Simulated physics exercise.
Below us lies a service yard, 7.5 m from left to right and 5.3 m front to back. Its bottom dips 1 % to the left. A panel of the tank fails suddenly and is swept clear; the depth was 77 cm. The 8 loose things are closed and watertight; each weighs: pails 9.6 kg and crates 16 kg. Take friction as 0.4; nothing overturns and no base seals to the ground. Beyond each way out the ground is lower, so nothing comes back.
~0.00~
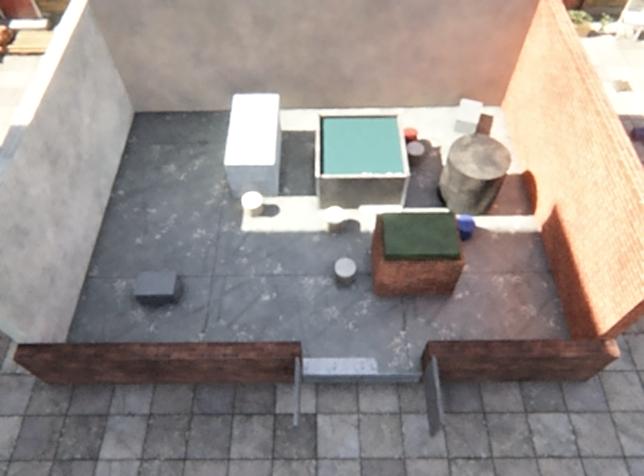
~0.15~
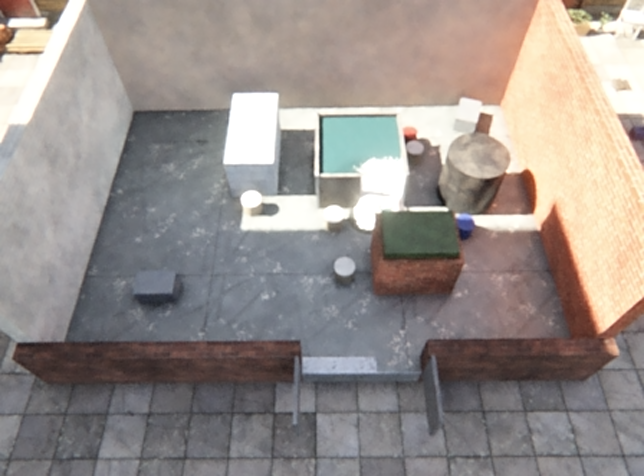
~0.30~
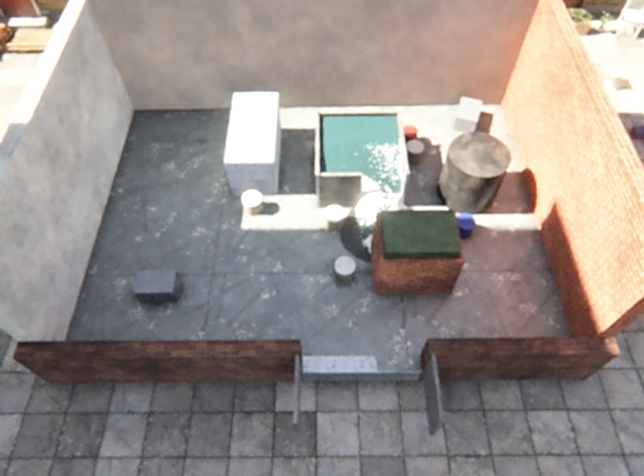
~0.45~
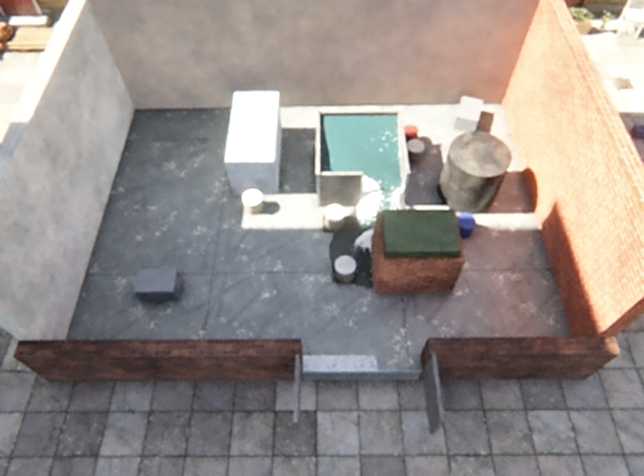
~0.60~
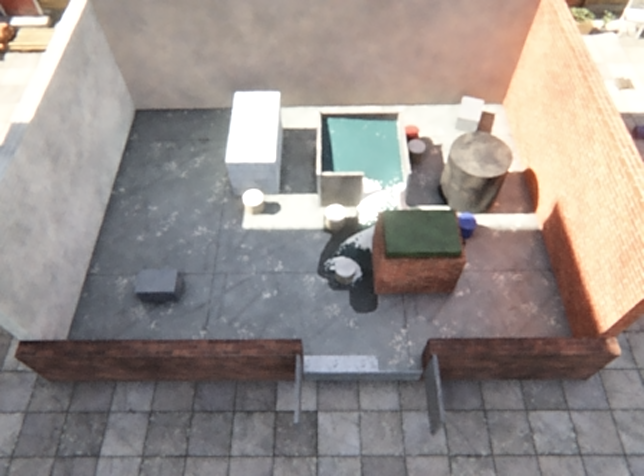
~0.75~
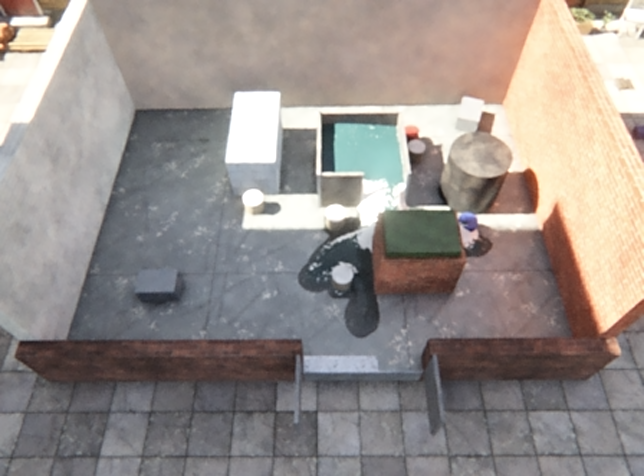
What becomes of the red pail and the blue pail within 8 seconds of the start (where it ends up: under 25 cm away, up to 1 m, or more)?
Red pail barely shifts, blue pail ends far away.
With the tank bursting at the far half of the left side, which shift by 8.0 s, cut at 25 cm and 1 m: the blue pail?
In that case the blue pail barely shifts.
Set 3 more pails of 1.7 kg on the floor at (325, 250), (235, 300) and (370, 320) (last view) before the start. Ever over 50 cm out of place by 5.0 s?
In turn: Past it, past it, past it.
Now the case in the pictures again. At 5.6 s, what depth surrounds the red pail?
About 3 cm.
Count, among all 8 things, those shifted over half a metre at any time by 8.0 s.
That makes 2.
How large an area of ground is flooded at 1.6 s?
Roughly 13 m2.
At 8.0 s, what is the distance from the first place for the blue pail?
Roughly 250 cm.
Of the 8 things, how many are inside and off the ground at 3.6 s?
At that moment 0.
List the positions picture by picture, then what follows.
The red pail at (410, 133), on the bottom; the blue pail at (467, 223), on the bottom; 2.0 m2 under water; 0 of 8 have shifted, in the first picture.
The red pail at (410, 132) rests on the ground; the blue pail at (466, 222), on the bottom; water covers 2.6 m2; 0 of 8 have shifted, in the second picture.
The red pail at (410, 131), on the bottom; the blue pail at (466, 221) rests on the ground; 3.1 m2 under water; 0 of 8 have shifted, in the third picture.
The red pail at (411, 130), on the bottom; the blue pail at (467, 221) rests on the ground; water covers 3.5 m2; 0 of 8 have shifted, in the fourth picture.
The red pail at (412, 131) rests on the ground; the blue pail at (468, 221), on the bottom; water covers 4.0 m2; 0 of 8 have shifted, in the fifth picture.
The red pail at (412, 131) rests on the ground; the blue pail at (469, 221), on the bottom; 4.7 m2 under water; 1 of 8 have shifted, in the sixth picture.
After 1.6 s the red pail is near (412, 131), 0.0 m from its start, aground; the blue pail is near (530, 193), 1.3 m from its start, aground; 0 of 8 are out; 0 afloat.
After 3.6 s the red pail is near (412, 131), 0.0 m from its start, aground; the blue pail is near (486, 126), 2.3 m from its start, aground; 0 of 8 are out; 0 afloat.
After 5.6 s the red pail is near (412, 131), 0.0 m from its start, aground; the blue pail is near (486, 126), 2.3 m from its start, aground; 0 of 8 are out; 0 afloat.
After 8.0 s the red pail is near (412, 131), 0.0 m from its start, aground; the blue pail is near (486, 126), 2.3 m from its start, aground; 0 of 8 are out; 0 afloat.
